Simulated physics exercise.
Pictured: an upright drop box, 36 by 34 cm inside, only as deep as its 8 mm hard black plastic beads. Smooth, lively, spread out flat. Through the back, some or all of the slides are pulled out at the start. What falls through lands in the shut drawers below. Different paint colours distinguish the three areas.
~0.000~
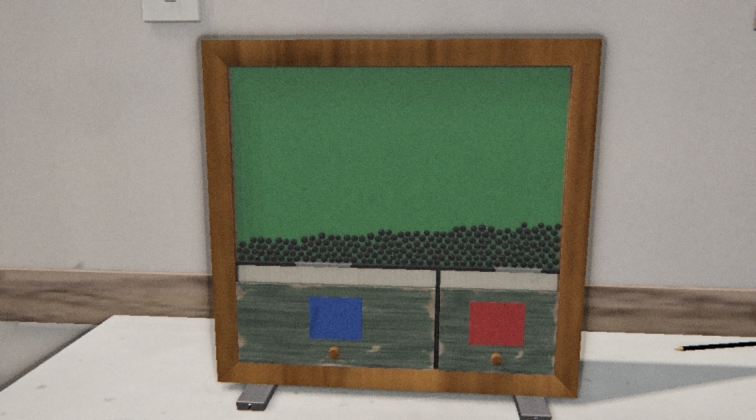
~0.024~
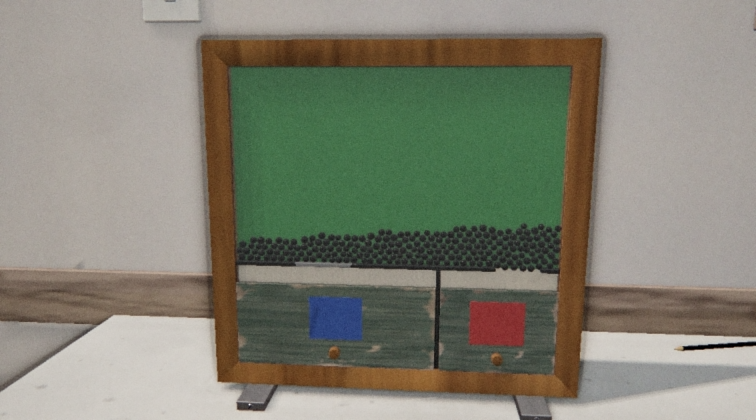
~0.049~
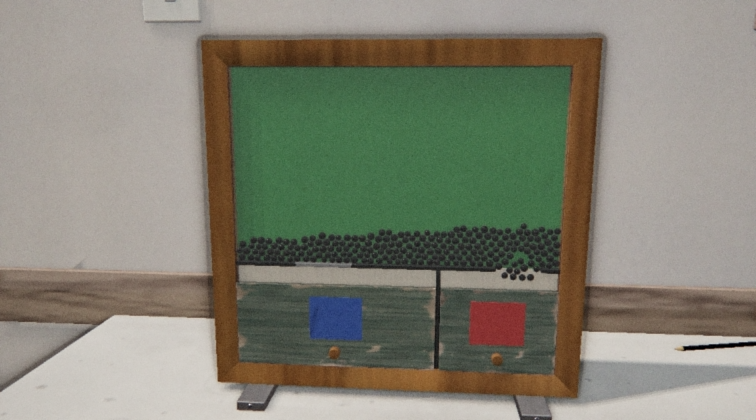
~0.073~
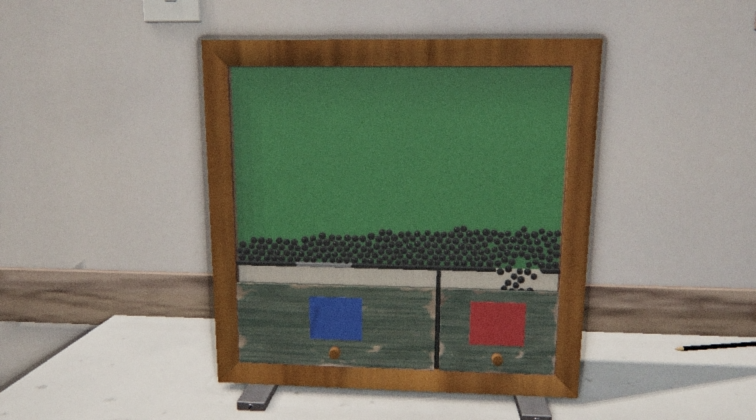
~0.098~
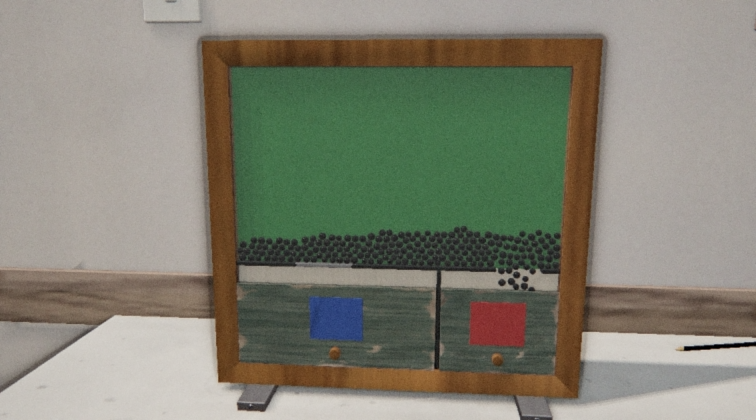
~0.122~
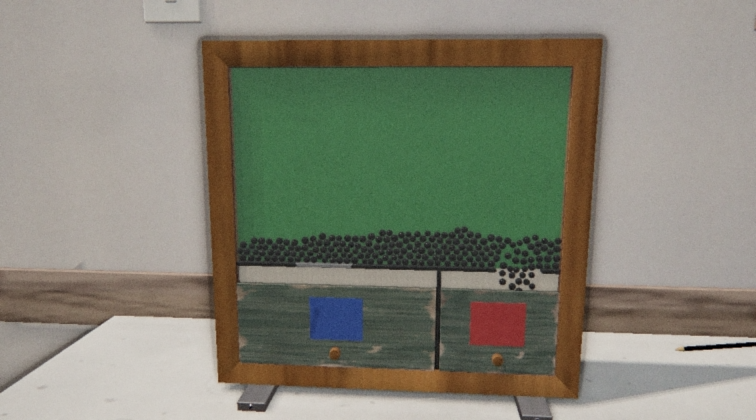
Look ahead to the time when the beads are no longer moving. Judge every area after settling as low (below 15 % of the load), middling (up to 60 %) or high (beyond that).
Judged at rest: Red middling; blue low; green middling.
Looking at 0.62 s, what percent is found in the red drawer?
Roughly 35 per cent.
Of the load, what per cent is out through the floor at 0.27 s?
About 25 %.
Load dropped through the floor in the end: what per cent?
Close to 45 in a hundred, I reckon.
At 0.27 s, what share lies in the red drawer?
It comes to roughly 25 %.
After 0.27 s, 25 % are out; red 25 %, green 75 %.
After 0.62 s, 35 % are out; red 35 %, green 65 %.
After 1.32 s, 40 % are out; red 40 %, green 60 %.
All still by 2.9 s, 45 % are out; red 45 %, blue 0 %, green 55 %.
